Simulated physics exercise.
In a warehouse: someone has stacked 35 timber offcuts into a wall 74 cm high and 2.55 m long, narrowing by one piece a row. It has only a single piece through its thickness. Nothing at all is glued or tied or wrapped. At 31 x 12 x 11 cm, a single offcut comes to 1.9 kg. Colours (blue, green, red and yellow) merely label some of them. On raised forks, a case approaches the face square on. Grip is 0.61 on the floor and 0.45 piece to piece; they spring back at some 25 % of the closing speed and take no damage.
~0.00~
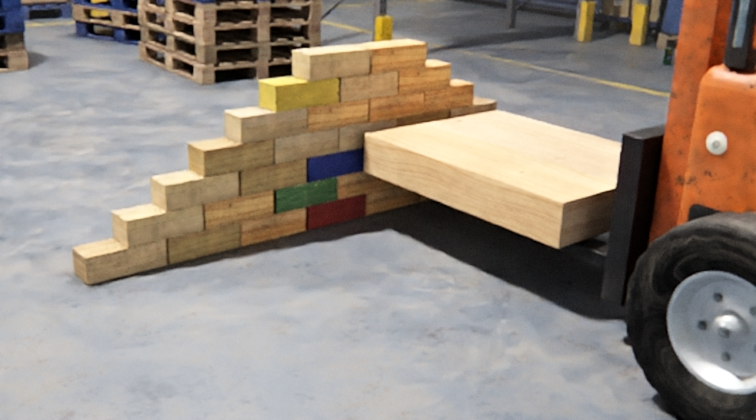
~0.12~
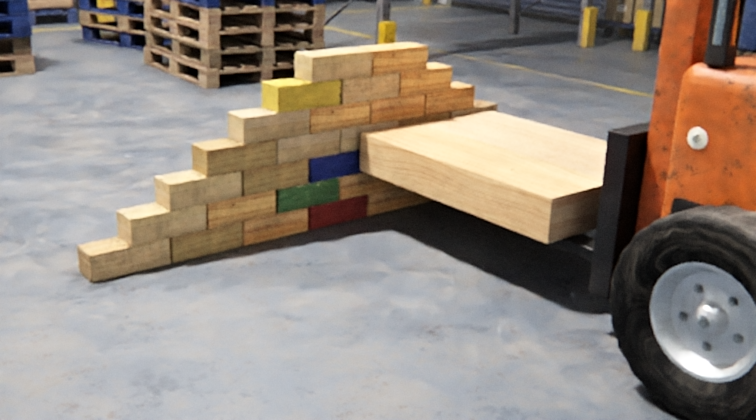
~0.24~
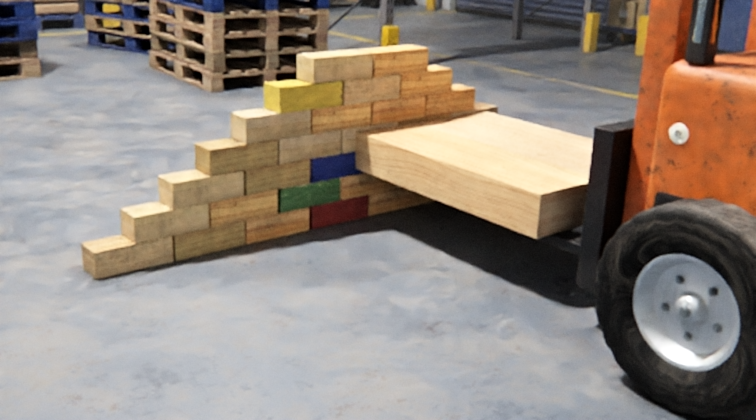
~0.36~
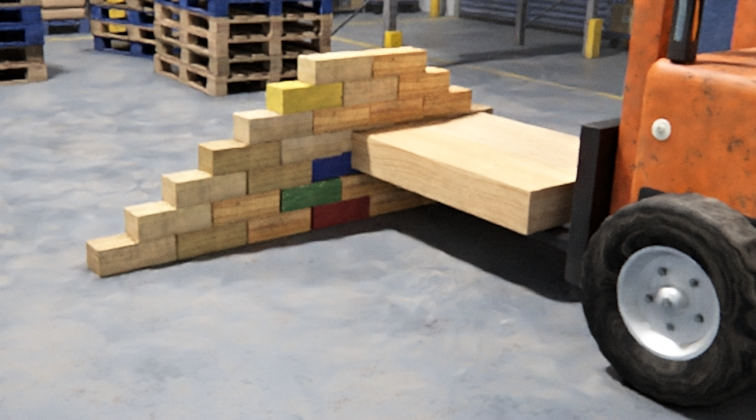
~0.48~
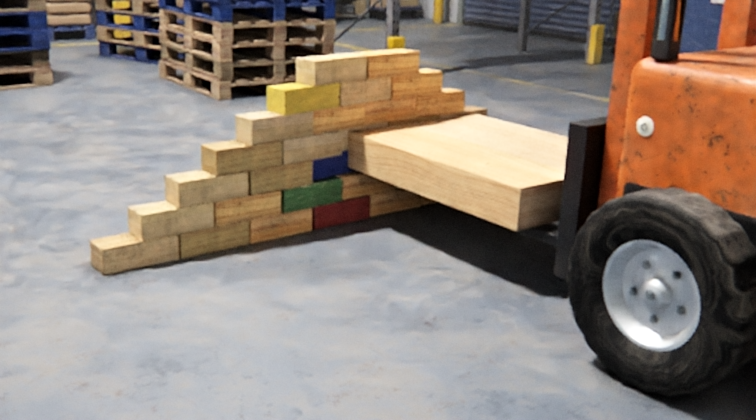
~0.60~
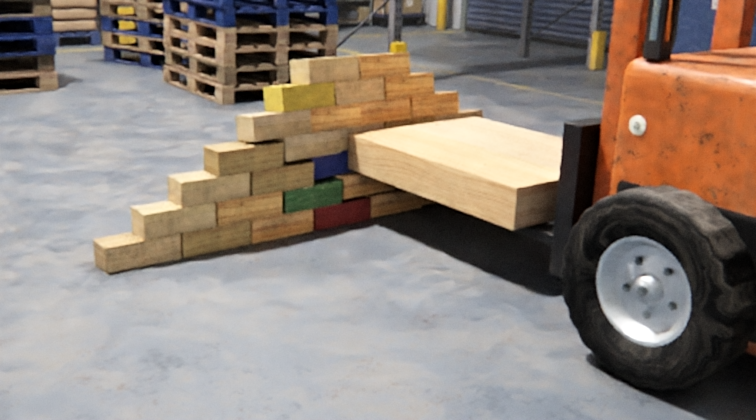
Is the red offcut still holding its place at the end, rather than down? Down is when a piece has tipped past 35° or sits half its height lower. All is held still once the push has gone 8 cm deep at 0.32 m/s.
Yes, it is.
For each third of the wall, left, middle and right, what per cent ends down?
The thirds come out at 10 on the left, 70 in the middle and 40 on the right, in per cent.
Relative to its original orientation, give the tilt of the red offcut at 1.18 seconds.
Angle at that time, about 0 degrees.
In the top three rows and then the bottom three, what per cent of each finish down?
Of the top ones 100 percent, of the bottom ones 20 percent.
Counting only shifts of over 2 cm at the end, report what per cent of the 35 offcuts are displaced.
50 percent of them have shifted.
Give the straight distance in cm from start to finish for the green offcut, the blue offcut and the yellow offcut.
Start to finish, close to green 0, blue 25, yellow 80 centimetres.
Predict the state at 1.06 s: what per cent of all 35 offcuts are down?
It's 50 percent at that point.
After 0.74 s, none of the 35 offcuts down, 21 disturbed; red offcut unmoved; blue offcut 16° from how it stood.
After 0.92 s, 16 of the 35 offcuts down; red offcut unmoved; blue offcut 39° from how it stood.
After 1.06 s, 17 of the 35 offcuts down; red offcut unmoved; blue offcut 71° from how it stood, 7 cm lower.
After 1.18 s, 17 of the 35 offcuts down; red offcut unmoved; yellow offcut on its side.
In the end (1.9 s), 17 of the 35 offcuts down; red offcut unmoved; blue offcut on its side; yellow offcut on its side. From the last view, middles, red offcut near (336, 211), blue offcut near (313, 201).
